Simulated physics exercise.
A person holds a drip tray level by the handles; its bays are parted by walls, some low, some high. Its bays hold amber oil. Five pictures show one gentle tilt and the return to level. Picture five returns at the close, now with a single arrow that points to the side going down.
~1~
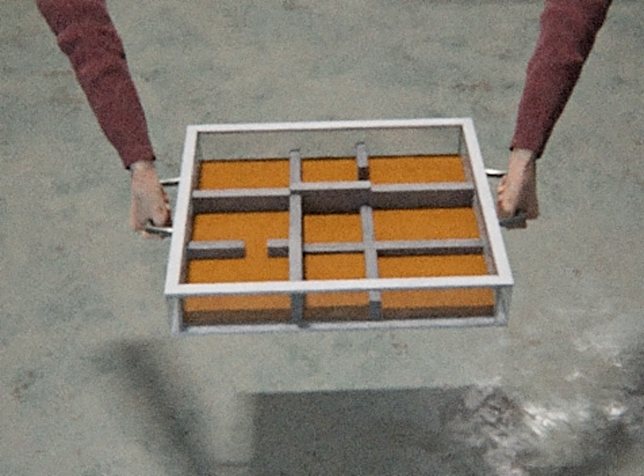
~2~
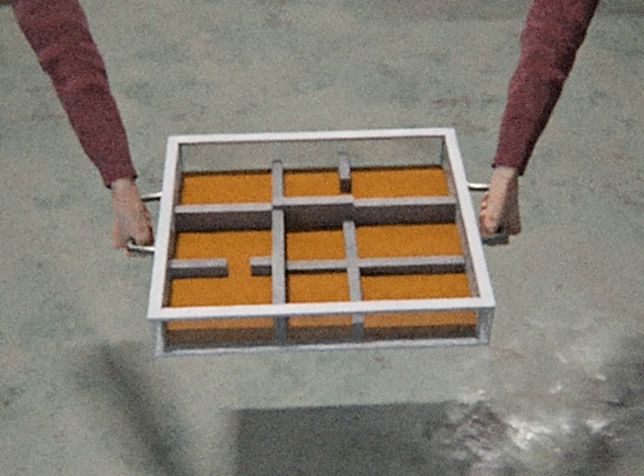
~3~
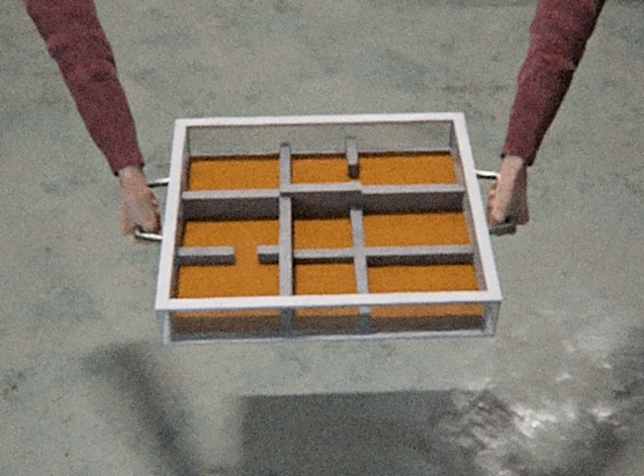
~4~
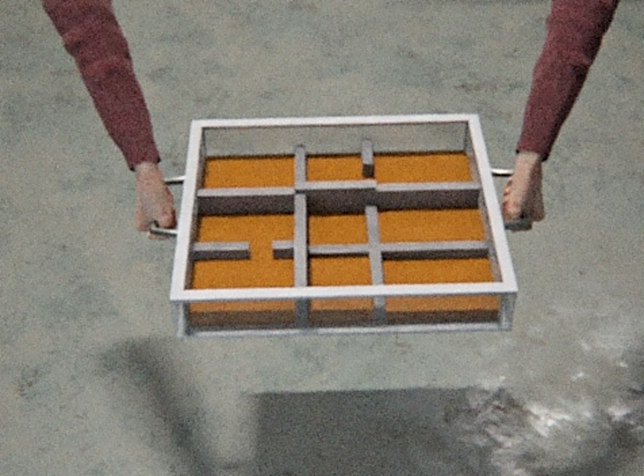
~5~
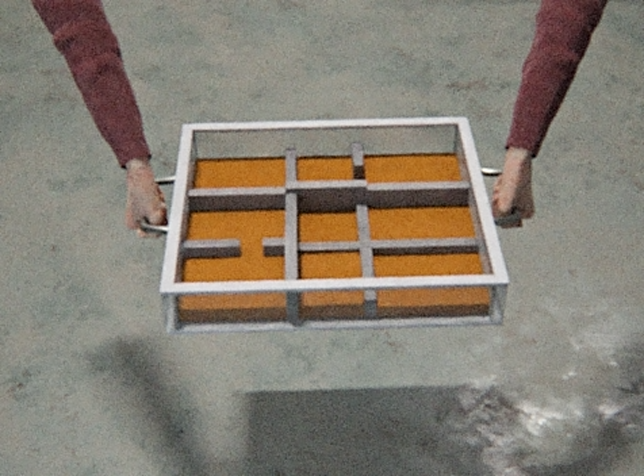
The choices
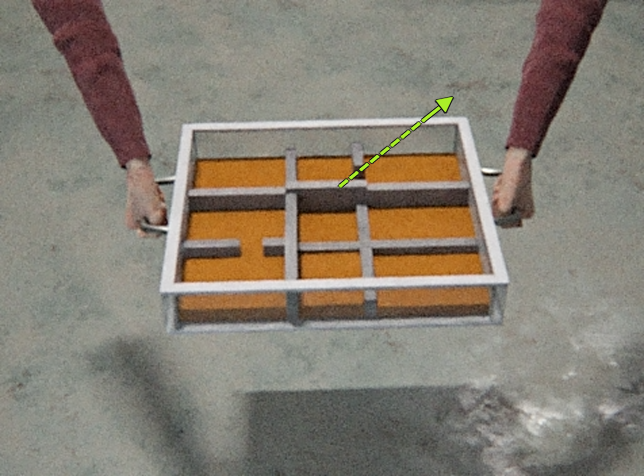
A shallow, clear-sided tray with a white rim shifts slightly in two hands above a mottled grey-green floor, seen from above and in front. Maroon sleeves reach in from the upper left and right, the hands gripping metal side handles, while grey walls divide the amber contents inside. The hands tilt the tray's near side gently down, then bring it back level, with small sideways shifts.
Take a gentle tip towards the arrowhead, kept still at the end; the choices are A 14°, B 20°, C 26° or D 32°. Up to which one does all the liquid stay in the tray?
Choose A.
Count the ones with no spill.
One.
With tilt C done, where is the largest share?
The back right bay.
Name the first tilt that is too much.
Here it is tilt B.
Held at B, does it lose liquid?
Yes, that goes wrong.
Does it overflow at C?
Yes, it does.
The tray is level; deepest in the front middle bay, at (334, 277), shallowest in the back right.
Tipped about 3° down to the front; no wall is crossed.
Tipped about 6° down to the front; no wall is crossed.
Tipped about 3° down to the front; no wall is crossed.
The tray is level; deepest in the front middle bay, at (330, 276), shallowest in the back right.
The arrow ends at (448, 100).
Choosing A, nothing spills; the back right bay holds the most.
Choosing B, about 8 % goes over the rim.
Choosing C, about 40 % goes over the rim.
Choosing D, about 61 % goes over the rim.
